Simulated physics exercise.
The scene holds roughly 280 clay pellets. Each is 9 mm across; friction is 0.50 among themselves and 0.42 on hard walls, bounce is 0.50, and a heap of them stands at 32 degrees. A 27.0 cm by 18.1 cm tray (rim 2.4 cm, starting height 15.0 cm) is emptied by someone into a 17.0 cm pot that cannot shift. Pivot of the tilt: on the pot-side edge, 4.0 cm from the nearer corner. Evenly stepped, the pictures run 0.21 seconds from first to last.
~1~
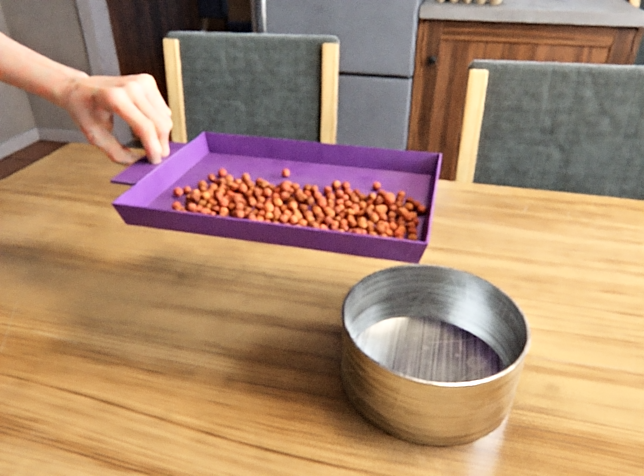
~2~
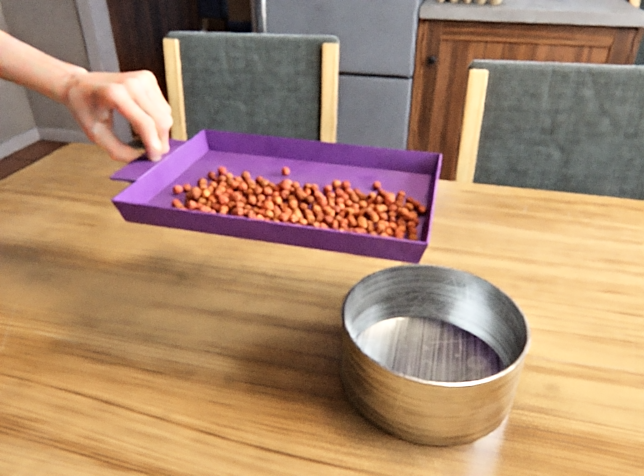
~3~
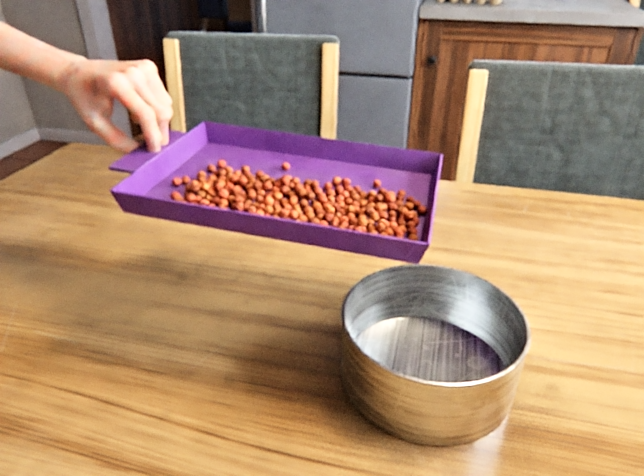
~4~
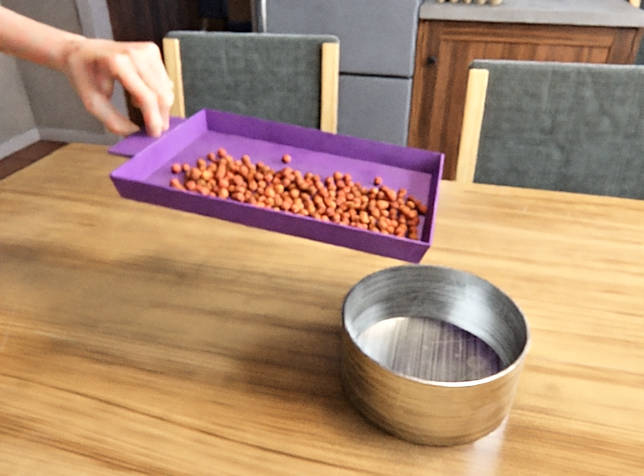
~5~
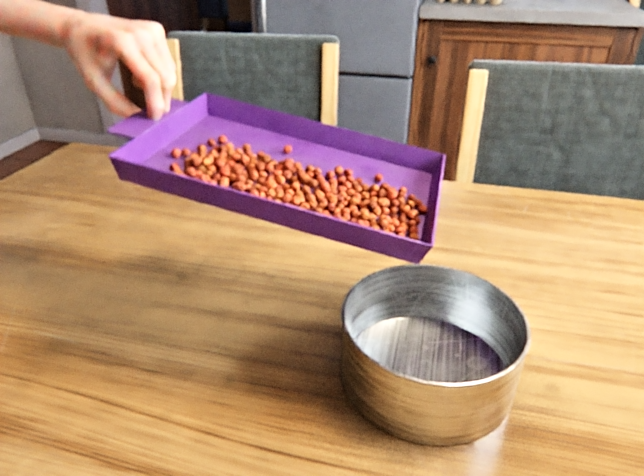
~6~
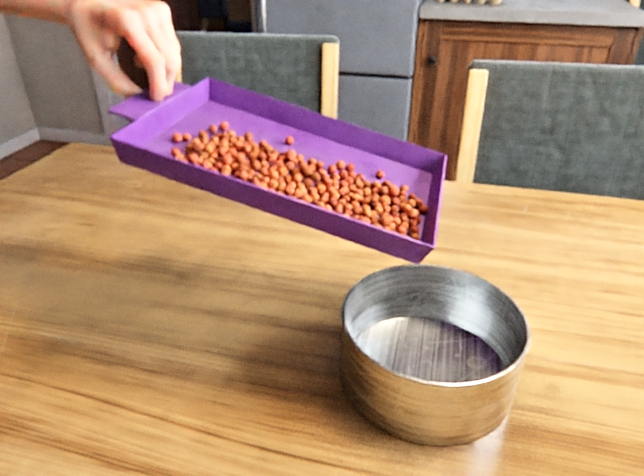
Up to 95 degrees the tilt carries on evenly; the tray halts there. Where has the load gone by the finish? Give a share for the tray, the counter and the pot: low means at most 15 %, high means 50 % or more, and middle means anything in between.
Shares: Tray low, counter middle, pot high.
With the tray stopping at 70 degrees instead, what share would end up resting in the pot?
Roughly 20 percent.
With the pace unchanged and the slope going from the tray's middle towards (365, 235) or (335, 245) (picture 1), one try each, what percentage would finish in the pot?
Roughly 95 per cent on the first try and 80 per cent on the second.
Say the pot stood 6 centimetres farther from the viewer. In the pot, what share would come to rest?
My estimate: Some 75 per cent.
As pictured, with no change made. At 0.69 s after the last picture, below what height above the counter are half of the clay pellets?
The halfway mark is near 18 cm.
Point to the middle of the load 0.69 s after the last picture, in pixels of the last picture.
Approx. (433, 199).
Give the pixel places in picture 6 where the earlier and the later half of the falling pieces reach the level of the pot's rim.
First near (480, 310), then at (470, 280).
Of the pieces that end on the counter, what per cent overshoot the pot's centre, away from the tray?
Near 100 in a hundred.
Then, 0.41 s after the last picture, tilt 52 degrees; the tray holds 100 %, the pot 0 %.
Then, 0.69 s after the last picture, tilt 79 degrees; the tray holds 90 %, the pot 5 %.
Then, 1.08 s after the last picture, tilt 95 degrees; the tray holds 10 %, the pot 60 %.
In the end, tray 0 %, counter 30 %, pot 70 %.
